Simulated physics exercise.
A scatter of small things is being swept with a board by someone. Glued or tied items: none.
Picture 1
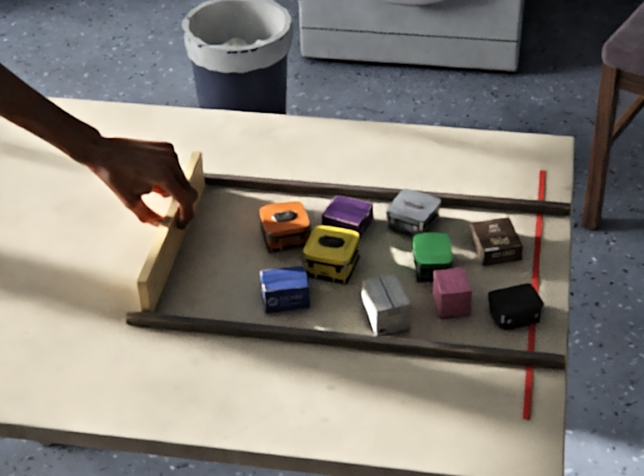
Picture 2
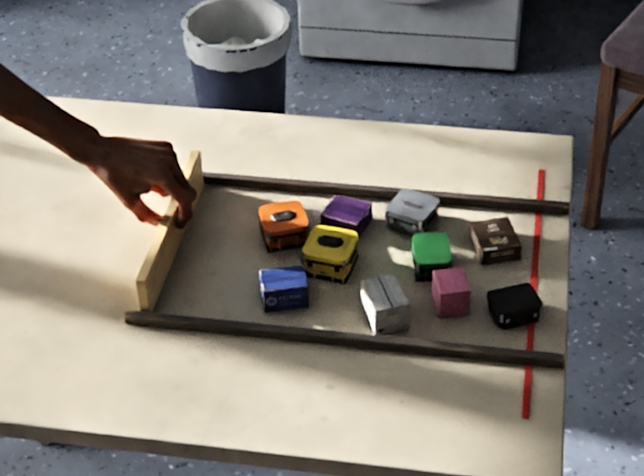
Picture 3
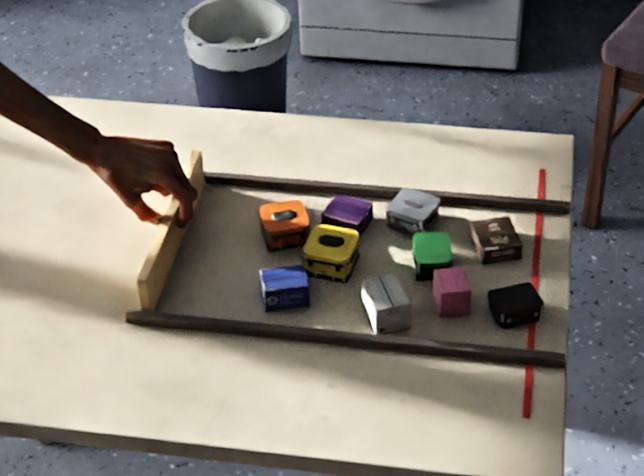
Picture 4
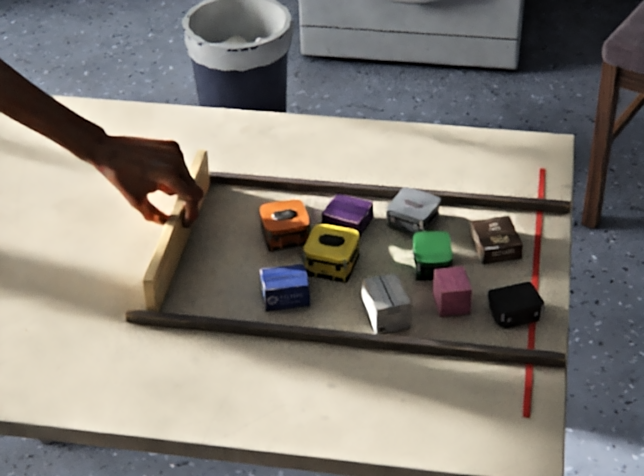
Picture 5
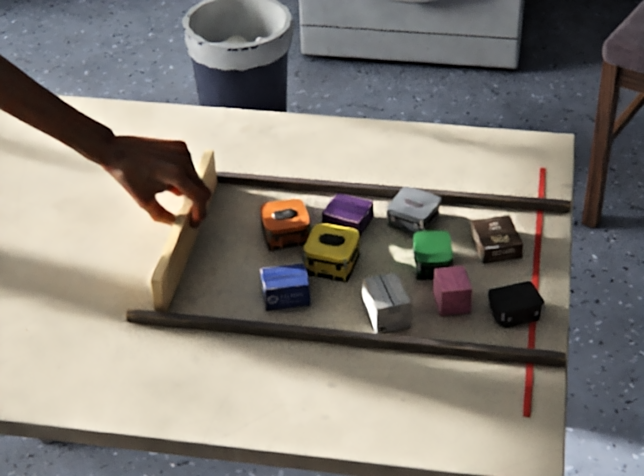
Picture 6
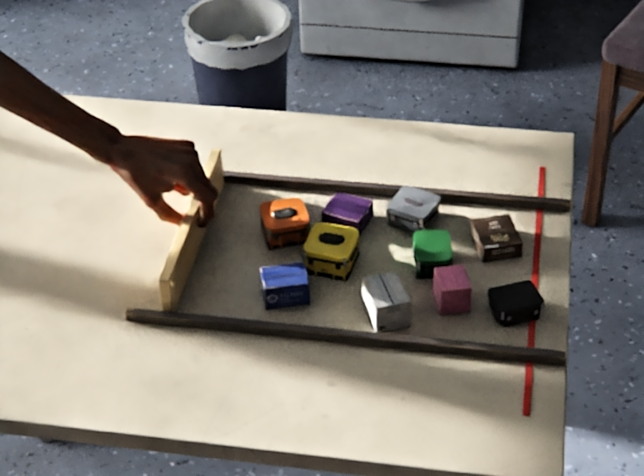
A hand held a wooden board upright at the left of a scatter of small colourful boxes on a table, then slid it slightly to the right while the boxes stayed put.
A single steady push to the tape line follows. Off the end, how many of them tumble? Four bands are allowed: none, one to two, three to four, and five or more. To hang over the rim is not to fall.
Pieces going over the end will number five at least.
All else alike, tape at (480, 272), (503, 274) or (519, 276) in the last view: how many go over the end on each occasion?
Going through each try, you'd get 3, 4 and 6.
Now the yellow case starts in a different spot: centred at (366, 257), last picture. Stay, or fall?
From that start, the object then is safe.
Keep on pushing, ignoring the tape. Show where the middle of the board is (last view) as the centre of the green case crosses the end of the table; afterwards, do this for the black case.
The middle is at (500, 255) when it's the green case, and at (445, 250) when it's the black case.
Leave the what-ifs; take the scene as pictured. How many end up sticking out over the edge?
Count of overhanging things: 4.
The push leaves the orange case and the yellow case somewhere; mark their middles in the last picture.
(559, 250) and (559, 293), roughly.
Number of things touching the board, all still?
Contact count: 3.
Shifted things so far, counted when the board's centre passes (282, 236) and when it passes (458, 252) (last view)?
Tally: 4; 10.
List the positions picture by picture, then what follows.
Black case (515, 307); brown box (496, 241); pink block (452, 293); board (173, 230); tape (535, 281), in the first frame.
Brown box (495, 241); board (172, 229), in the second frame.
Pink block (452, 292); purple box (347, 216), in the third frame.
Black case (515, 306); grey case (414, 213), in the fourth frame.
Brown box (497, 239); white box (386, 303), in the fifth frame.
Black case (515, 304); brown box (496, 238); pink block (452, 289); board (194, 228); tape (535, 277), in the sixth frame.
Early on, none off yet; black case at rest near (515, 304); brown box at rest near (496, 238); pink block at rest near (452, 289).
A while later, none off yet; black case travelled about its own width near (552, 306); brown box travelled about its own width near (532, 251); pink block travelled about its own width near (504, 294).
Finally, the number that fall off is five or more; lost, white box, grey case, green case, pink block, brown box and black case.
